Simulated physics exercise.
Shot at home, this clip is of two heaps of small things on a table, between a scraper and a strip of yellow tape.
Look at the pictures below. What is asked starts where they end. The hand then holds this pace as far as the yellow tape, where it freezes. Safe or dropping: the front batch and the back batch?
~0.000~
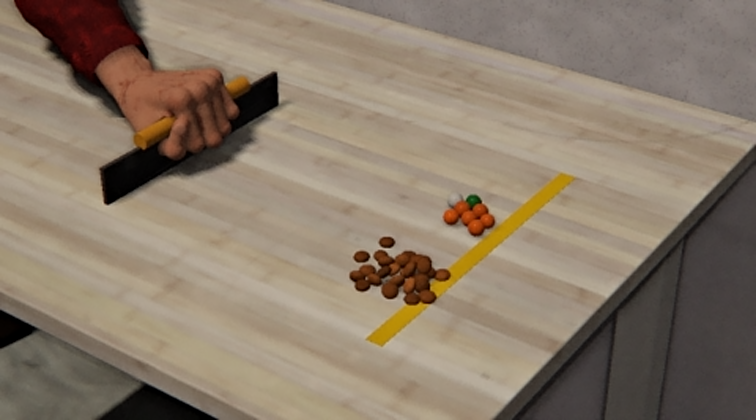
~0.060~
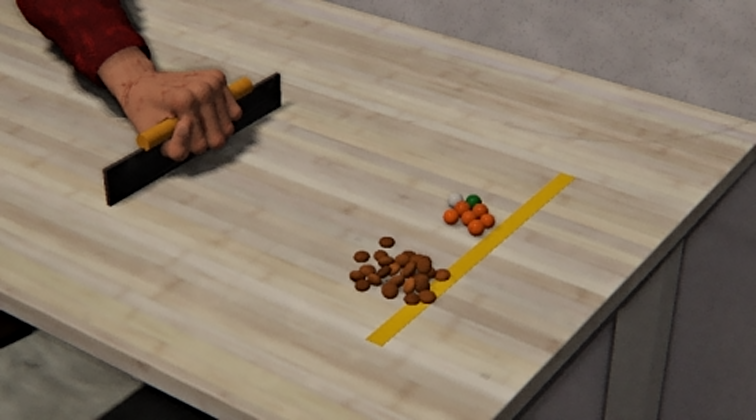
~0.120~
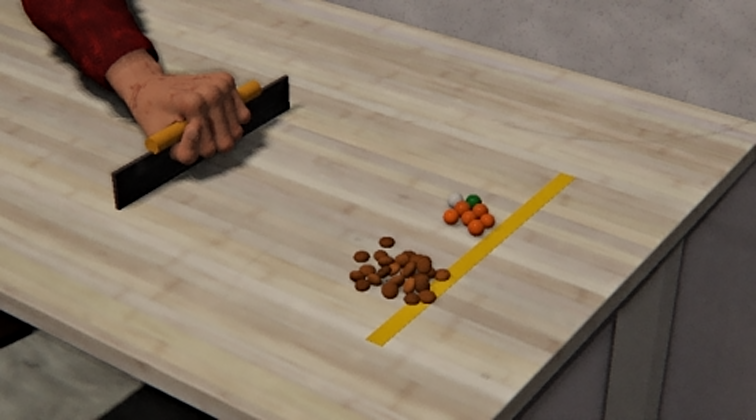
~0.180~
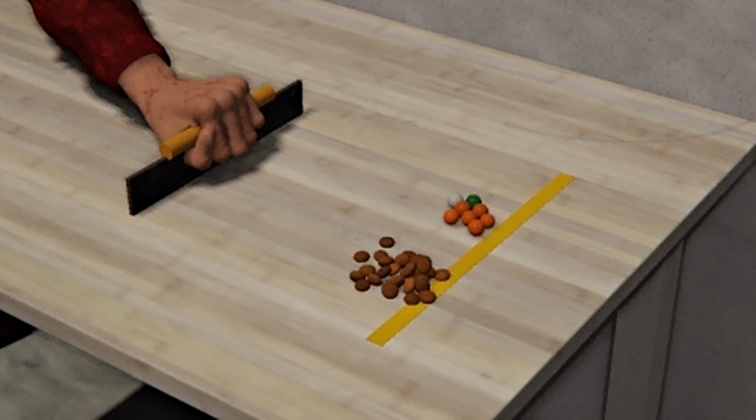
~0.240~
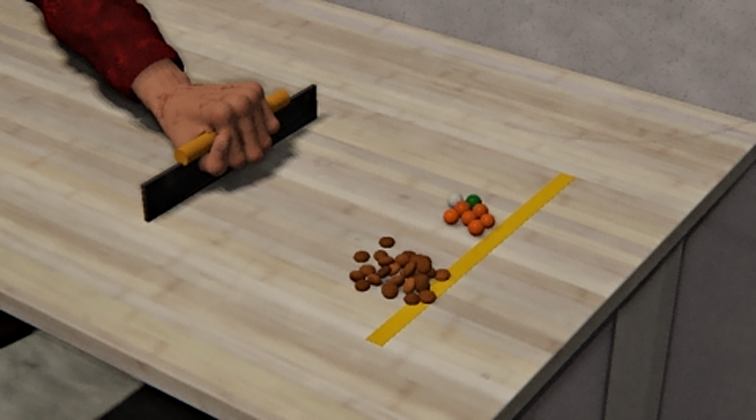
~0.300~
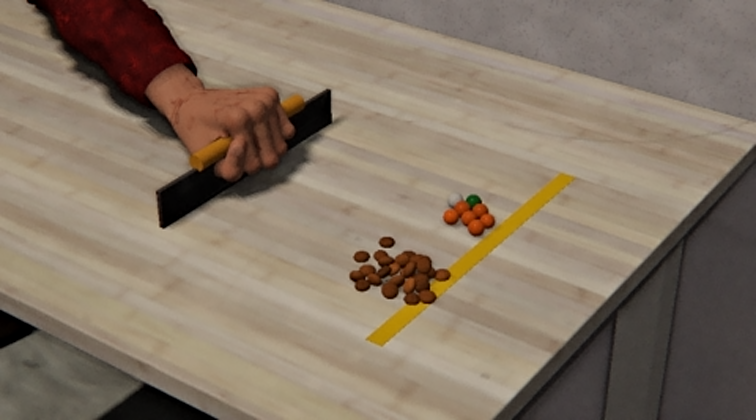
In the end the front batch keeps clear of the drop, and the back batch sends some to the floor.
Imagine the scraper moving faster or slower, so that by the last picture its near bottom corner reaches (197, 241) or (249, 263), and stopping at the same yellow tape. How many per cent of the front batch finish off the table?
0 % and 10 %.
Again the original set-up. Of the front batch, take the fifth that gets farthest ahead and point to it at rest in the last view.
Pretty much at (497, 310), I'd say.
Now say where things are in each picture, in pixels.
Scraper (118, 177), at rest; yellow tape (559, 183), well back from the edge; edge at (603, 304); front batch (408, 273), some bits of cat kibble; back batch (462, 210), a few gumballs, in the first frame.
Scraper (121, 179); back batch (462, 210), in the second frame.
Scraper (129, 182); front batch (408, 273), in the third frame.
Scraper (143, 188); back batch (462, 210), in the fourth frame.
Scraper (158, 194); front batch (408, 273), in the fifth frame.
Scraper (174, 200); yellow tape (559, 183); edge at (603, 304); front batch (408, 273); back batch (462, 210), in the sixth frame.
By 0.73 s, scraper still moving, near (367, 178); front batch all on the table, its front near (428, 297); back batch all on the table, its front near (488, 221).
By 1.18 s, scraper stopped at the yellow tape; front batch all on the table, its front near (495, 320); back batch all on the table, its front near (545, 243).
By 1.46 s, scraper stopped at the yellow tape; front batch all on the table, its front near (499, 321); back batch all on the table, its front near (621, 271).
When it is over (2.0 s), scraper stopped at the yellow tape; front batch all on the table, its front near (499, 321); back batch every one over the edge.
